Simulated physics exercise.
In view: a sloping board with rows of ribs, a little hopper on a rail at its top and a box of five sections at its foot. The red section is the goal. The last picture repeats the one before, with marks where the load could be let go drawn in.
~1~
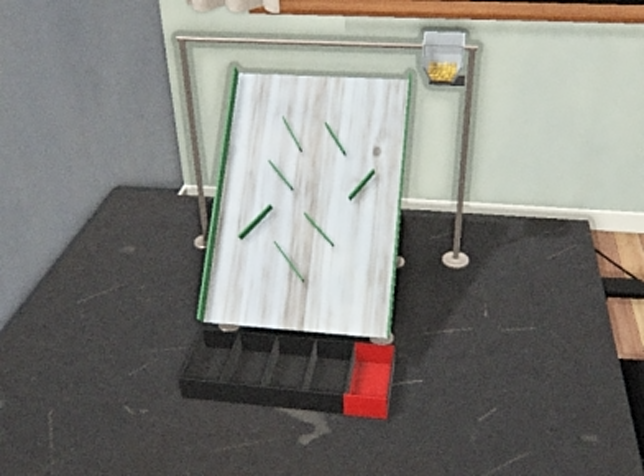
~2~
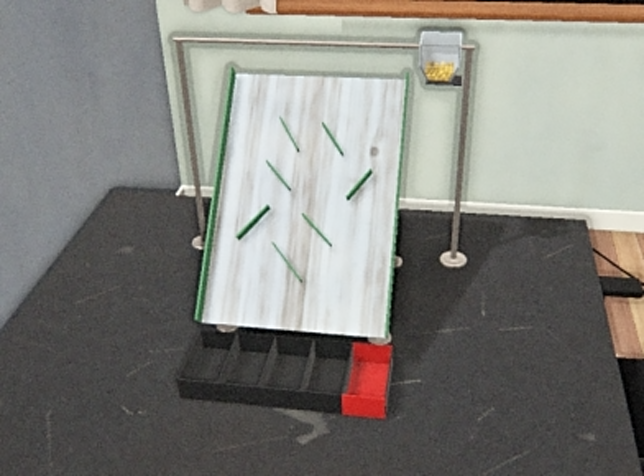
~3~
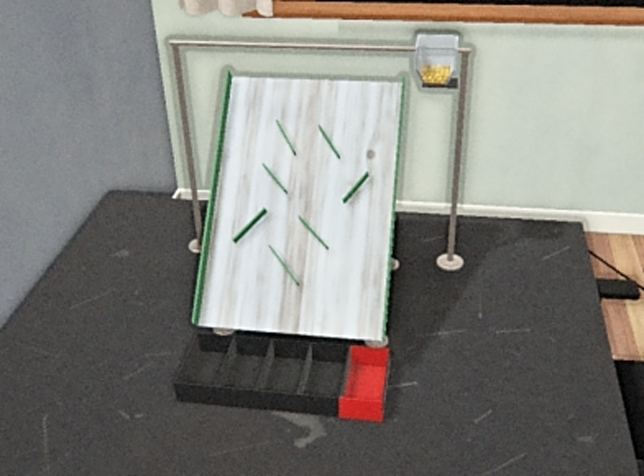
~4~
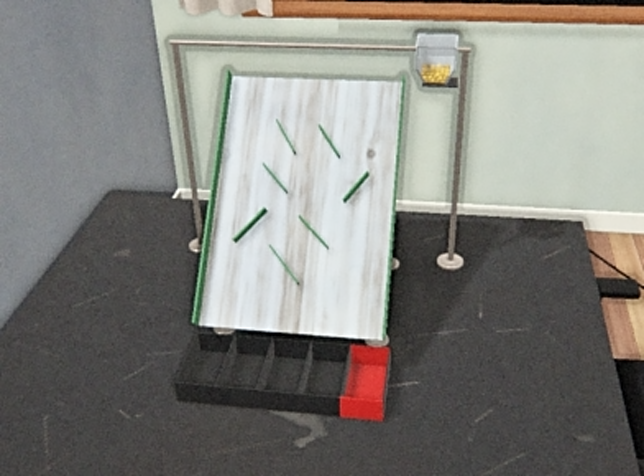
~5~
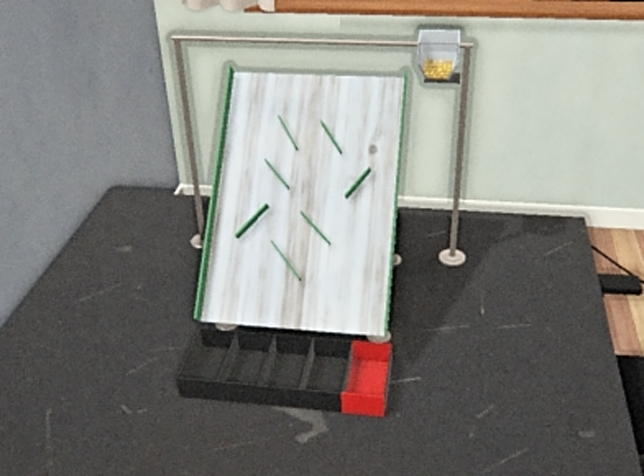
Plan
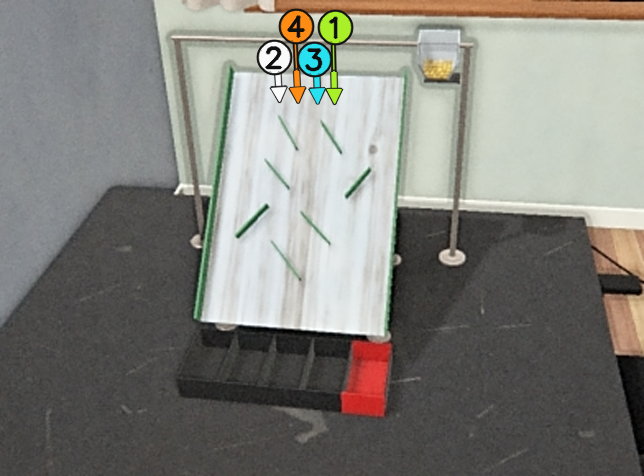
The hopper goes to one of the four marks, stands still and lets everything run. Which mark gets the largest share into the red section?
The answer is mark 4.
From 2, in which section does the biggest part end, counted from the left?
It is the first one.
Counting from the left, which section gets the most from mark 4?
It is the fifth one.
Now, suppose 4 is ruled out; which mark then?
The answer is 3.
On the marked copy, mark 1 meets the board at (334, 98); mark 2 meets the board at (279, 96); mark 3 meets the board at (317, 97); mark 4 meets the board at (297, 97).
Choosing 1, roughly a third in the red section, roughly two thirds in other sections.
Choosing 2, roughly a quarter in the red section, roughly two thirds in other sections, just a few outside the box.
Choosing 3, roughly two thirds in the red section, roughly a third in other sections.
Choosing 4, the larger part in the red section, roughly a quarter in other sections.
